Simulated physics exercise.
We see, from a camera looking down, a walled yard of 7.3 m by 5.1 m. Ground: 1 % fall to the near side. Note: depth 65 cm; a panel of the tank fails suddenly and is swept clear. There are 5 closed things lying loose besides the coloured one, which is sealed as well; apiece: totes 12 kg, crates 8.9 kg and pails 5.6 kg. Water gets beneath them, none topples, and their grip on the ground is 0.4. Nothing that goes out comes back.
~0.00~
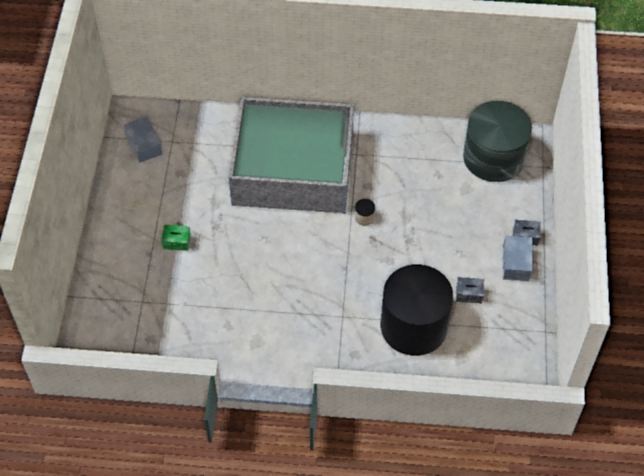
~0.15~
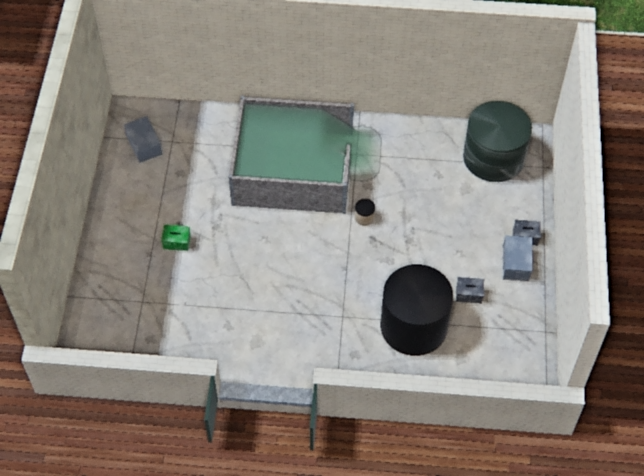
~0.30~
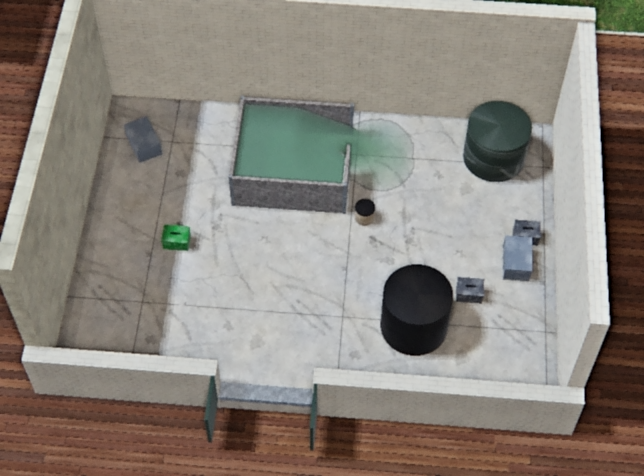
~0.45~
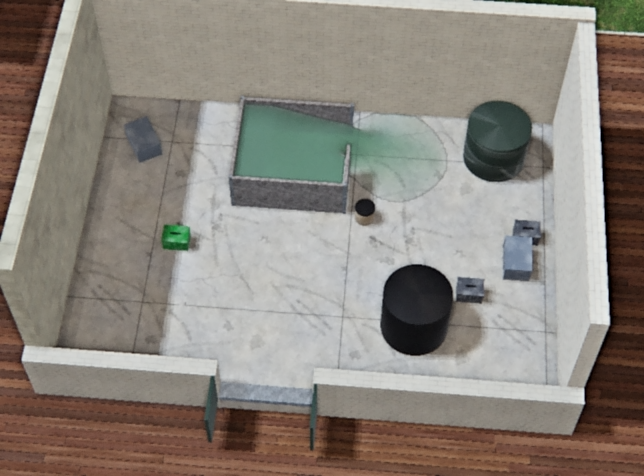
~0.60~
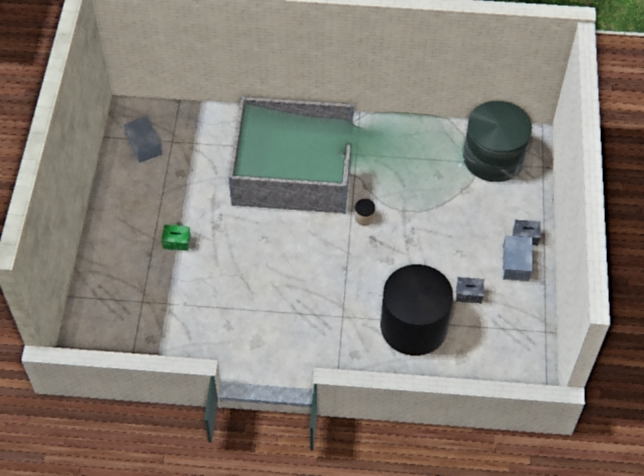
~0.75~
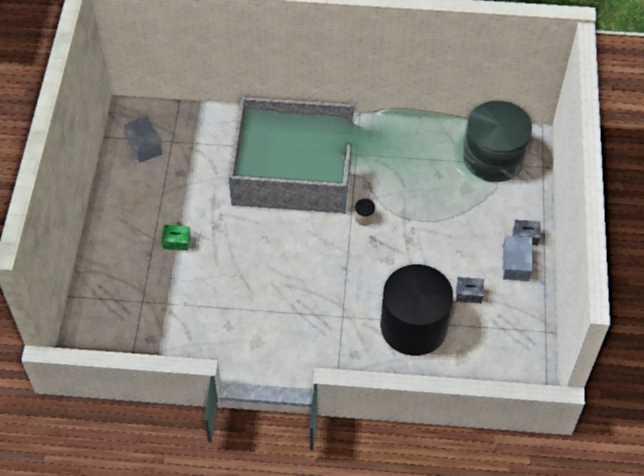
A walled yard holds a tank whose green water pours out rightward and spreads across the floor.
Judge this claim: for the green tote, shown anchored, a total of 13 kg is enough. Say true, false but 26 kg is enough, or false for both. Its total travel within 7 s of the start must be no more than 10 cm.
I'd wager even the lighter one passes.
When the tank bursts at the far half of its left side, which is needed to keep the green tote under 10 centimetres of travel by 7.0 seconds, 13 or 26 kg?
Then only the larger load is enough.
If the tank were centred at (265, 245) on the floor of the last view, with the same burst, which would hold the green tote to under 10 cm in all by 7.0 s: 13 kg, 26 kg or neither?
Then, in short, the light one works.
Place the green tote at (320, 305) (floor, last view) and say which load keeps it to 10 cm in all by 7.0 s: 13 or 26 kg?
The lighter one suffices.
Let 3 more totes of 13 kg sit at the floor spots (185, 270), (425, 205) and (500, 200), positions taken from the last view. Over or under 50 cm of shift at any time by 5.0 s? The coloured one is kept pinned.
Results, in sequence: Not exceeded / exceeded / exceeded.
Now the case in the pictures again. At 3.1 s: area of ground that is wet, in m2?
Roughly 14 m2 of it is wet.
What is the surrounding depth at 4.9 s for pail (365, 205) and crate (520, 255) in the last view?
First roughly 0 cm, second roughly 19 cm.
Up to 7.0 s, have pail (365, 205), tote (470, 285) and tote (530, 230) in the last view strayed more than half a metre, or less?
Taking them in order: Within the mark, beyond the mark, beyond the mark.
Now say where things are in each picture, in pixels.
The green tote at (175, 234), on the bottom; 2.6 m2 under water; 0 of 6 have shifted, in the first frame.
The green tote at (175, 234), on the bottom; 3.1 m2 under water; 0 of 6 have shifted, in the second frame.
The green tote at (175, 234) rests on the ground; 3.8 m2 under water; 0 of 6 have shifted, in the third frame.
The green tote at (175, 234) rests on the ground; water covers 4.8 m2; 0 of 6 have shifted, in the fourth frame.
The green tote at (175, 234) rests on the ground; water covers 5.6 m2; 0 of 6 have shifted, in the fifth frame.
The green tote at (175, 234) rests on the ground; water covers 6.2 m2; 0 of 6 have shifted, in the sixth frame.
After 1.4 s the green tote would be 0 cm from its start with 13 kg and 0 cm from its start with 26 kg; 0 cm of water round it then.
After 3.1 s the green tote would be 0 cm from its start with 13 kg and 0 cm from its start with 26 kg; 0 cm of water round it then.
After 4.9 s the green tote would be 0 cm from its start with 13 kg and 0 cm from its start with 26 kg; 0 cm of water round it then.
After 7.0 s the green tote would be 0 cm from its start with 13 kg and 0 cm from its start with 26 kg; 1 cm of water round it then.
